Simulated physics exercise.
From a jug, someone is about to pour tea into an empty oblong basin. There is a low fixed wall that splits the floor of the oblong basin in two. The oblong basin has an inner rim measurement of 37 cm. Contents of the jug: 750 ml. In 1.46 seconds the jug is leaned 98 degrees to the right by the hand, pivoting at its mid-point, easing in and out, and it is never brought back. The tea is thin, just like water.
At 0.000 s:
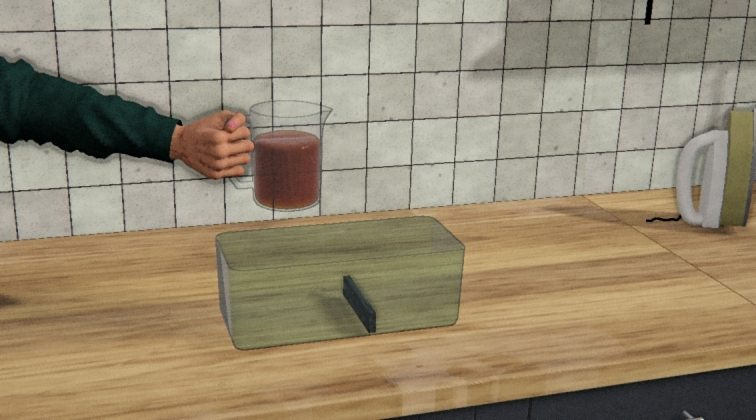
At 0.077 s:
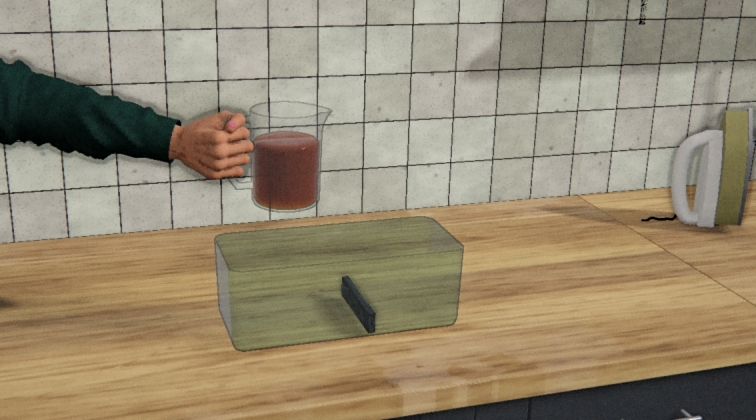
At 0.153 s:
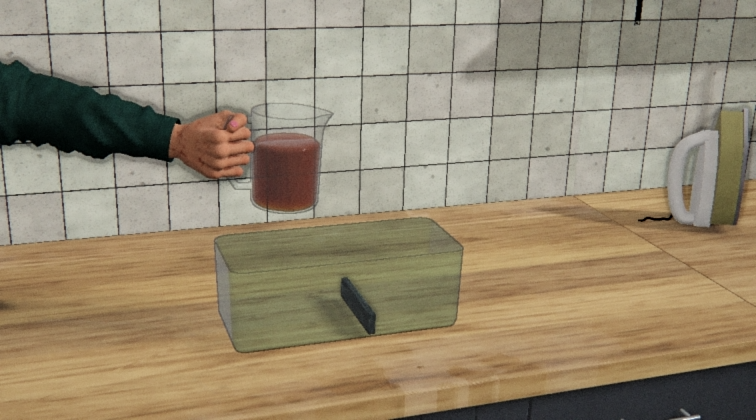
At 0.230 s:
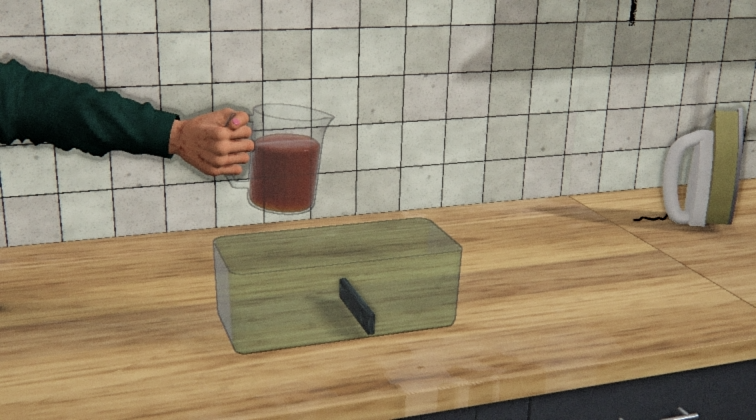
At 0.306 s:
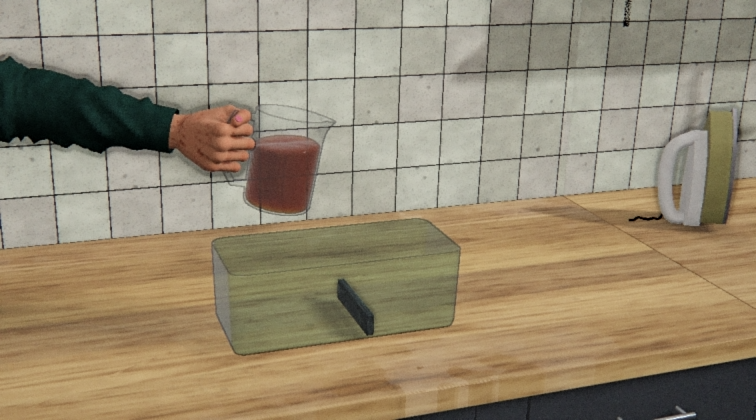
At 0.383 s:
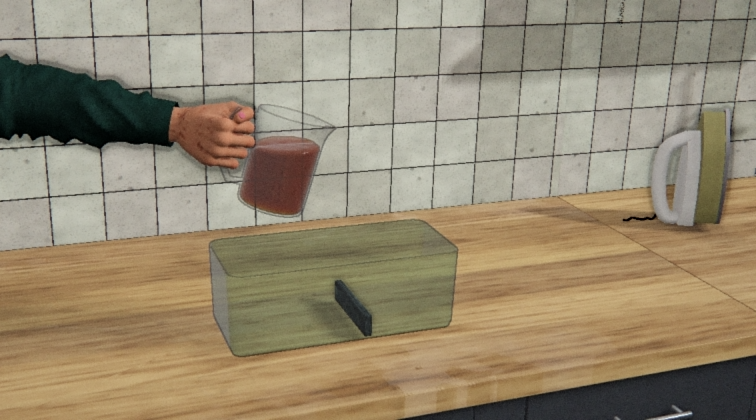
To begin with, a hand in a dark green sleeve holds a clear jug of reddish-brown tea upright above an oblong greenish basin on a wooden counter. The hand then leans the jug to the right, barely at first and then more noticeably, with the tea still inside it.
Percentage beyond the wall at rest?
92 per cent.
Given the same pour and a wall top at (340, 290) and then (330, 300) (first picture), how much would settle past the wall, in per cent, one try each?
95 per cent first, 90 per cent second.
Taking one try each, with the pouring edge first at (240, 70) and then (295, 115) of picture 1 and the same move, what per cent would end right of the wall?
I'd say 10 percent on the first go, 25 percent on the next.
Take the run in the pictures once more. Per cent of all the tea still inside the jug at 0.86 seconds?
Close to 94 in a hundred.
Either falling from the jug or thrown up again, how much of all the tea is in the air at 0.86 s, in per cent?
Roughly 5 percent.
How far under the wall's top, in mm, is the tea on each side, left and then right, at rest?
On the left it's about 34 mm; on the right, about 2 mm.
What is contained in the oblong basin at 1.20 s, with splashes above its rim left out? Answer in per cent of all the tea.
Some 30 percent of the total.
After 0.86 s the tilt is 62° and 94 per cent is still to pour, 0 is left of the wall and 0 right of it.
After 1.20 s the tilt is 91° and 50 per cent is still to pour, 0 is left of the wall and 30 right of it.
After 1.57 s the tilt is 98° and 11 per cent is still to pour, 4 is left of the wall and 79 right of it.
After 1.96 s the tilt is 98° and 1 per cent is still to pour, 5 is left of the wall and 92 right of it.
In the end 7 per cent lies left of the wall, 92 right of it and 1 outside.
